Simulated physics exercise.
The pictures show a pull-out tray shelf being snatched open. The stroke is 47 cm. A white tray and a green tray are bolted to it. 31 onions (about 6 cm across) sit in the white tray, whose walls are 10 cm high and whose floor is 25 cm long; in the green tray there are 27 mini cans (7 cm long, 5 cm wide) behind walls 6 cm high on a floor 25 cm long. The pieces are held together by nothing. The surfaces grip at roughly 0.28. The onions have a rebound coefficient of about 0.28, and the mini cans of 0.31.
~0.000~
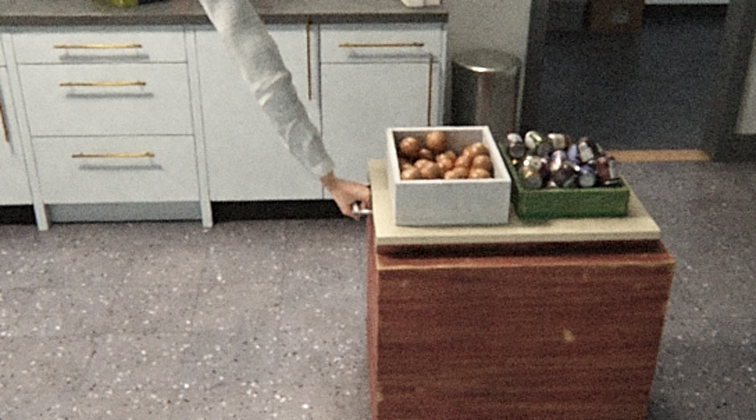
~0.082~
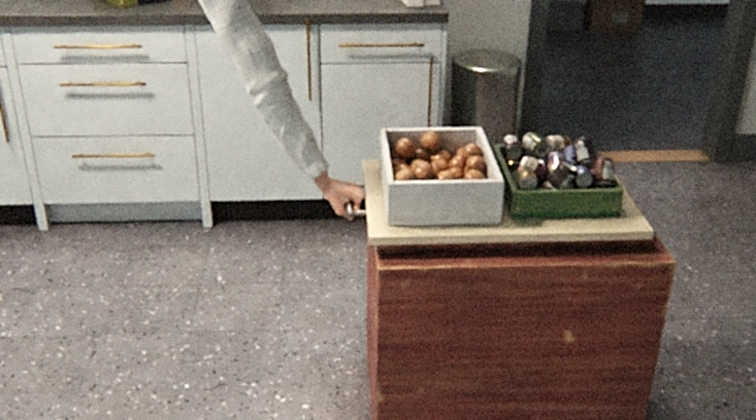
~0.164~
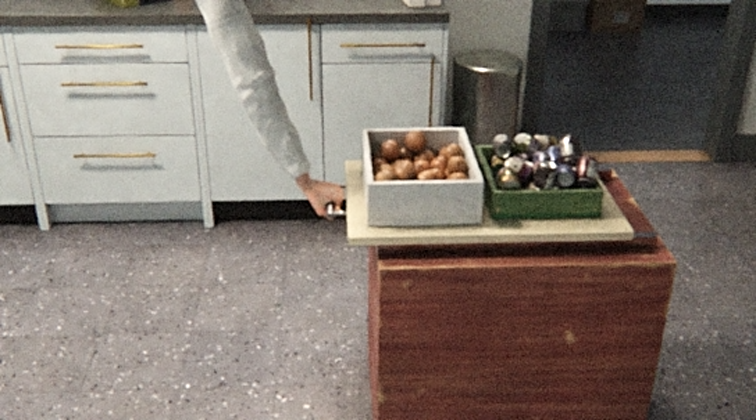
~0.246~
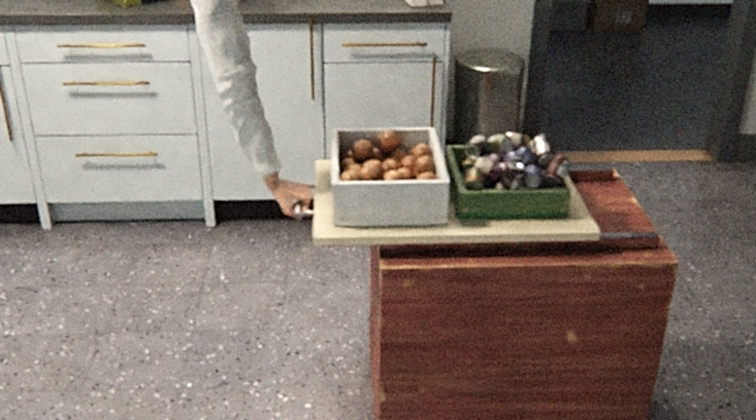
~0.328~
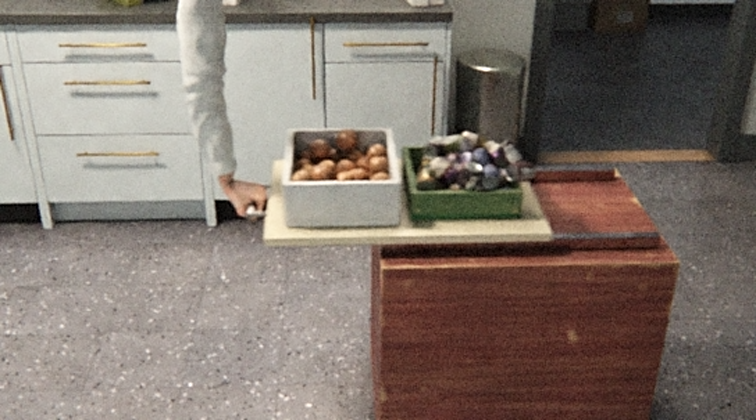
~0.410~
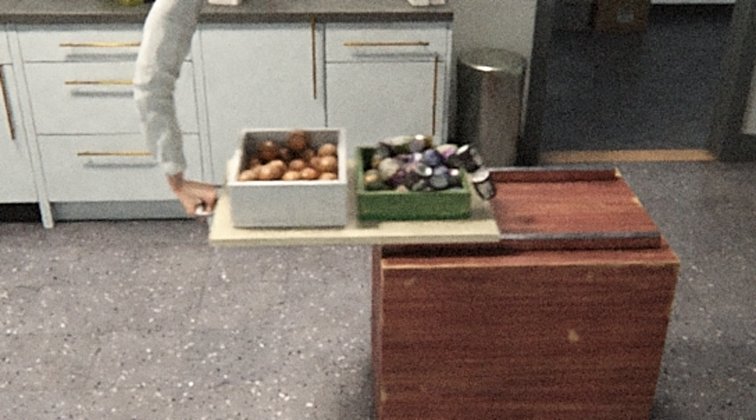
To begin with, a white-sleeved arm grips a pale shelf on a reddish wooden cabinet, holding a white tray of brown rounded items beside a green tray of mini cans. The hand pulls the shelf leftward, slowly then faster, baring the cabinet top, as cans shift right and a couple clear the green tray's right wall.
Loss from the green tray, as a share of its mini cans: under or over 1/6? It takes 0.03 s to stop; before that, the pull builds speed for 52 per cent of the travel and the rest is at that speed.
Over 1/6.
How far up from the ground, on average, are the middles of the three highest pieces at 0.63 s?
Some 86 cm up.
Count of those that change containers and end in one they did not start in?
My estimate would be some 1.
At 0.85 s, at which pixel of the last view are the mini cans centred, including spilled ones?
In the last picture they centre on about (379, 183).
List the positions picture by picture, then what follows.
In the first frame (places track the rim corner closest to us here), green tray (525, 191); white tray (401, 182); 0 cm pulled; all still inside.
Green tray (518, 191); white tray (394, 182); 2 cm pulled, in the second frame.
Green tray (498, 191); white tray (373, 183); 7 cm pulled, in the third frame.
Green tray (465, 192); white tray (338, 183); 16 cm pulled, in the fourth frame.
Green tray (417, 192); white tray (289, 183); 28 cm pulled; 1 out, the lowest can at (521, 172), in the fifth frame.
Green tray (364, 193); white tray (234, 183); 41 cm pulled; 2 out, the lowest can at (484, 186), in the sixth frame.
After 0.43 s, end of travel.
After 0.51 s, the white tray has all 31 and the green tray is down by 2 of 27.
After 0.63 s, the white tray has all 31 and the green tray is down by 5 of 27.
After 0.85 s, the white tray has all 31 and the green tray is down by 6 of 27.
When it is over (at 1.29 s), the white tray has all 31 and the green tray is down by 7 of 27. Asked share, 7 of 27, 26 per cent.
